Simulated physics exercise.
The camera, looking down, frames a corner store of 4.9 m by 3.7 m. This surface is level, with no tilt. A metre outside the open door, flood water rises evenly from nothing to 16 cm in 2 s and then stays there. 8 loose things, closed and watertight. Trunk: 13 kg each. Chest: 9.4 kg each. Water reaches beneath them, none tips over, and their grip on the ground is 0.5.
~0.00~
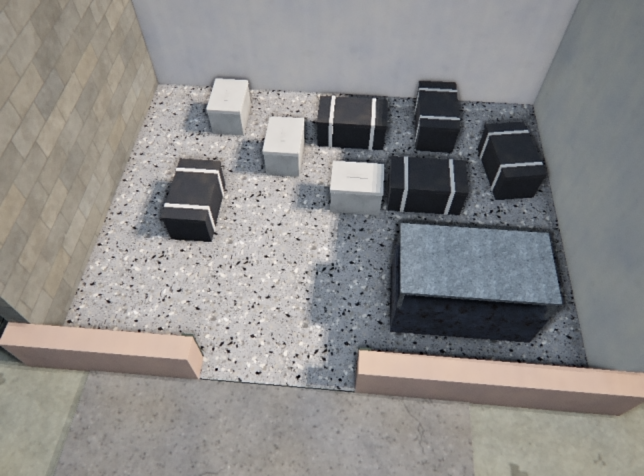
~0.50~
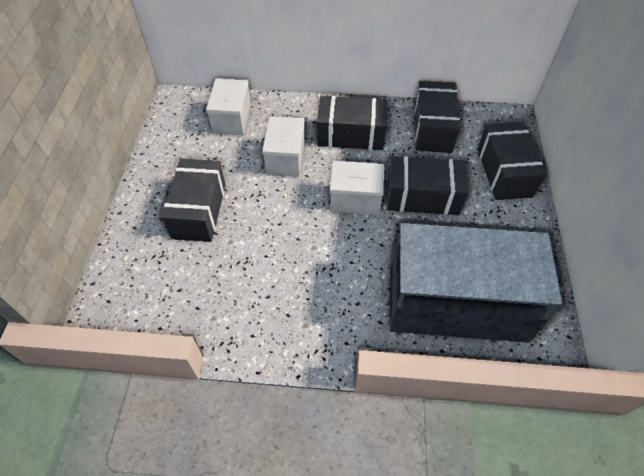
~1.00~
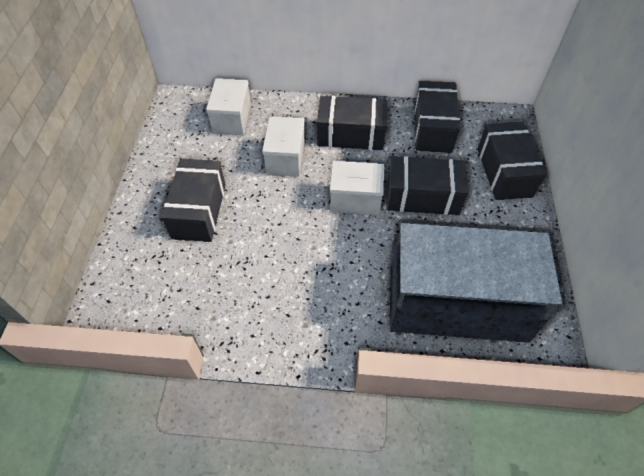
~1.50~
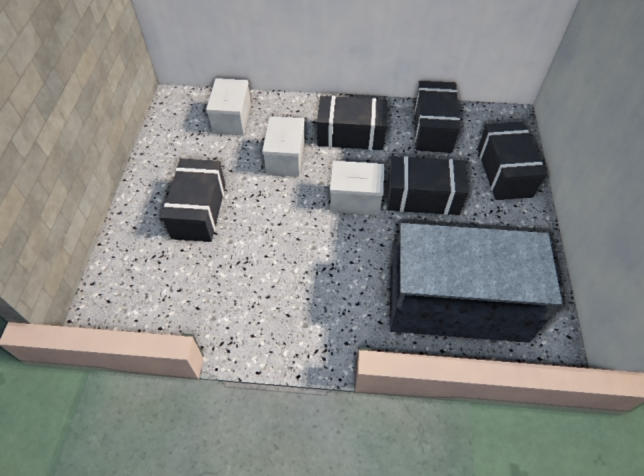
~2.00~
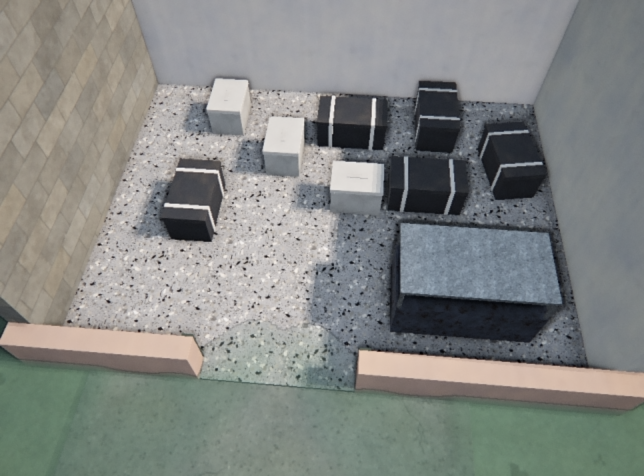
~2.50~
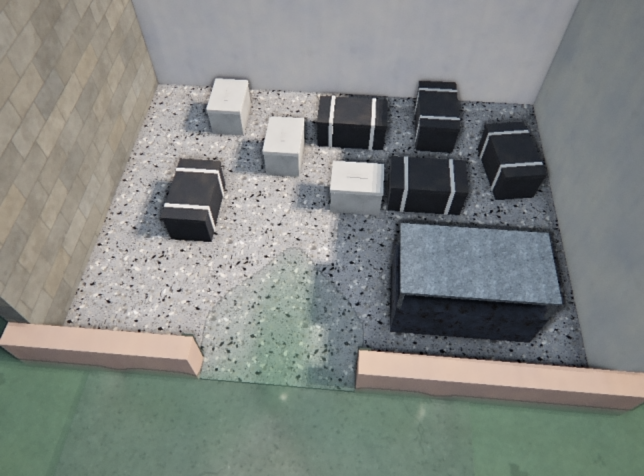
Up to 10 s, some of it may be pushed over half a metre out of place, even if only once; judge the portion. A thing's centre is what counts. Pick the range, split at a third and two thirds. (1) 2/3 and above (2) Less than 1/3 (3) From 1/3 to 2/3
1, 2/3 and above.
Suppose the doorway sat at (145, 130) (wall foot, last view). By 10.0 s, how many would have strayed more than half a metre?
So the tally would be 8.
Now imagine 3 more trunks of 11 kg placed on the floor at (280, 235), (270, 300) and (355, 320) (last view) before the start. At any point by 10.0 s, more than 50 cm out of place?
In the same order as the question: Farther, farther, not as far.
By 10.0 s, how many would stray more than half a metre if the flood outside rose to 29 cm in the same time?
Count: 8.
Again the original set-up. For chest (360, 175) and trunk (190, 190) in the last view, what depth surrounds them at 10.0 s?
Around 7 cm and 6 cm.
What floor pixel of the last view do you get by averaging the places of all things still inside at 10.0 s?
Centre of the remaining things: Roughly (376, 175).
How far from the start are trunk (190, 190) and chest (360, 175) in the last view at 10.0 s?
Net displacement, in order: 80 cm; 140 cm.
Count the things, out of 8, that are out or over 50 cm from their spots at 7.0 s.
6.
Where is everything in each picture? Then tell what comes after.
A trunk at (515, 148), on the bottom; a trunk at (429, 174) rests on the ground; water covers 0.0 m2; 0 of 8 have shifted, in the first picture.
A trunk at (515, 148) rests on the ground; a trunk at (429, 174), on the bottom; water covers 0.0 m2; 0 of 8 have shifted, in the second picture.
A trunk at (515, 148), on the bottom; a trunk at (429, 174), on the bottom; 0.0 m2 under water; 0 of 8 have shifted, in the third picture.
A trunk at (515, 148), on the bottom; a trunk at (429, 174) rests on the ground; 0.0 m2 under water; 0 of 8 have shifted, in the fourth picture.
A trunk at (515, 148) rests on the ground; a trunk at (429, 174) rests on the ground; water covers 0.4 m2; 0 of 8 have shifted, in the fifth picture.
A trunk at (515, 148), on the bottom; a trunk at (429, 174) rests on the ground; 1.3 m2 under water; 0 of 8 have shifted, in the sixth picture.
After 3.5 s 0 of 8 are over 50 cm from their spots; 0 afloat.
After 4.5 s 1 of 8 are over 50 cm from their spots; 1 afloat.
After 7.0 s 6 of 8 are over 50 cm from their spots; 6 afloat.
After 10.0 s 7 of 8 are over 50 cm from their spots, and 7 have been at some point; 8 afloat.
